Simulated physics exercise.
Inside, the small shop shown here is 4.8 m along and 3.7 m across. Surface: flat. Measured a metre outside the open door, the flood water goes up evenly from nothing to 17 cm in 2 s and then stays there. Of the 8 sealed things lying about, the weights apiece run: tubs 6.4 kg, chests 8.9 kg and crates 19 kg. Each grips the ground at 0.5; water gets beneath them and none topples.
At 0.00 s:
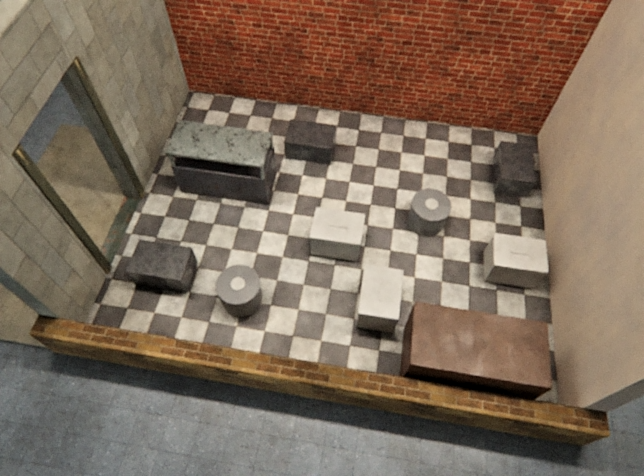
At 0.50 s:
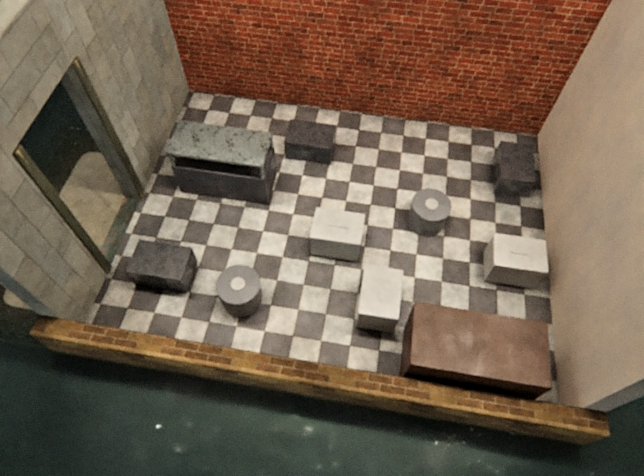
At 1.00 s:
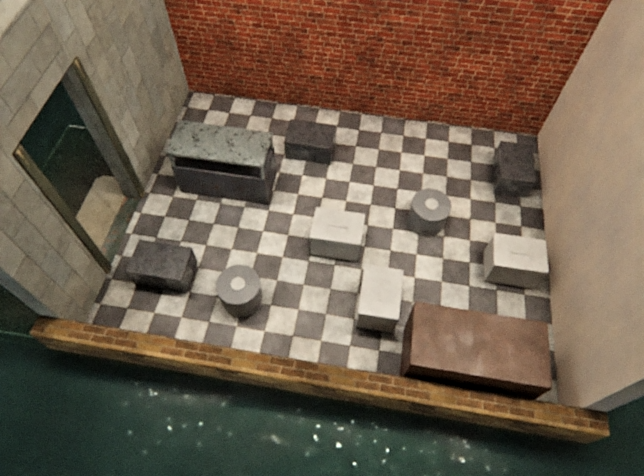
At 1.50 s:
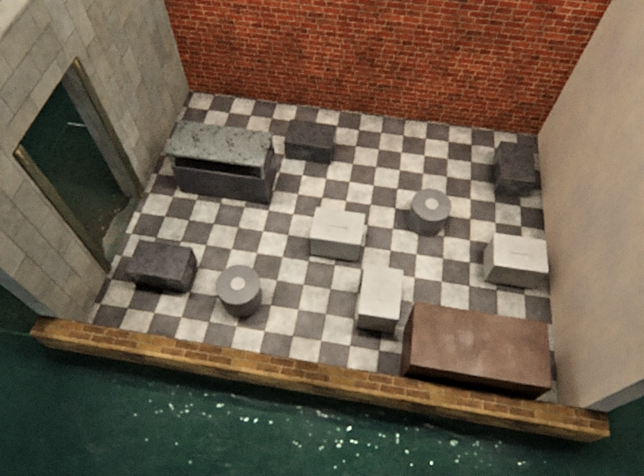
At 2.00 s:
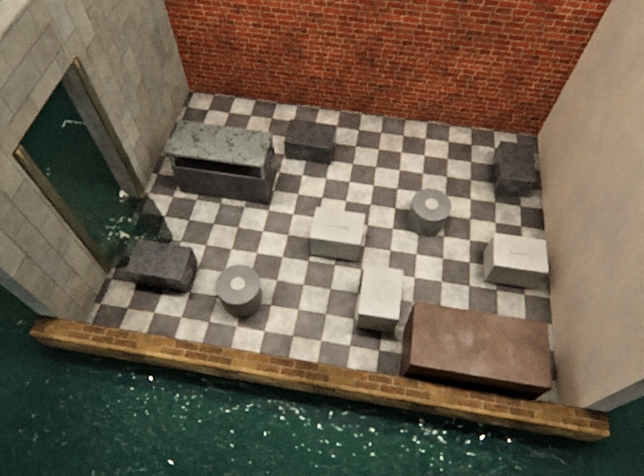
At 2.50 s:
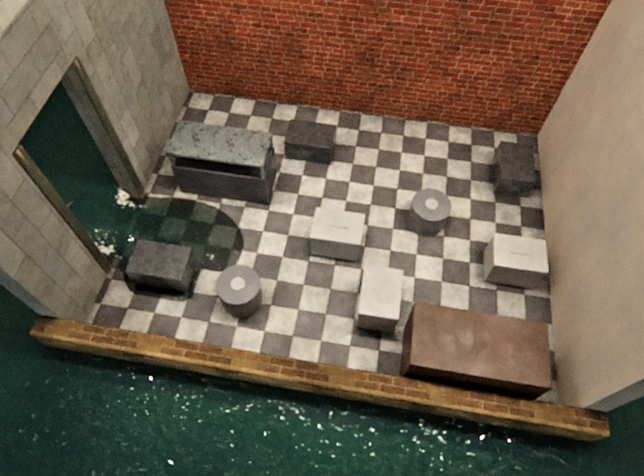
The footage shows a small room with a checkered floor, scattered blocks and round tubs as dark green water covers the ground outside, then enters through the open doorway at left and spreads a short way inside; the objects stay still.
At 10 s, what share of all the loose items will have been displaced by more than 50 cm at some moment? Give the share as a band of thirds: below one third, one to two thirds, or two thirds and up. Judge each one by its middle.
The share is one to two thirds.
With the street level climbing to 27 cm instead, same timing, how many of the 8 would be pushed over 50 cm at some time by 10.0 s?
With that change, 7 of them.
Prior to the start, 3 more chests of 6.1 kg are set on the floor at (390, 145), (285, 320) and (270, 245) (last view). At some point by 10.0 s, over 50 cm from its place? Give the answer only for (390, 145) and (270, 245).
Order as asked - inside the cutoff and beyond the cutoff.
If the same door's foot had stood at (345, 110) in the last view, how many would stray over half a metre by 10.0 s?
Result: 4 of them.
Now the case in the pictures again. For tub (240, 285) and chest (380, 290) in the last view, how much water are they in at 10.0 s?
6 and 10 cm.
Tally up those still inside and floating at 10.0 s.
At that time the total is 6.
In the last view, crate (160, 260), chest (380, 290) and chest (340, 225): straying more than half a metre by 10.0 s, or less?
One by one: Below; above; above.
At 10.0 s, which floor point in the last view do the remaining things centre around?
The centre is close to (406, 230).
After 3.5 s 0 of 8 are over 50 cm from their spots; 0 afloat.
After 4.5 s 1 of 8 are over 50 cm from their spots; 0 afloat.
After 7.0 s 2 of 8 are over 50 cm from their spots; 0 afloat.
After 10.0 s 3 of 8 are over 50 cm from their spots, and 3 have been at some point; 6 afloat.
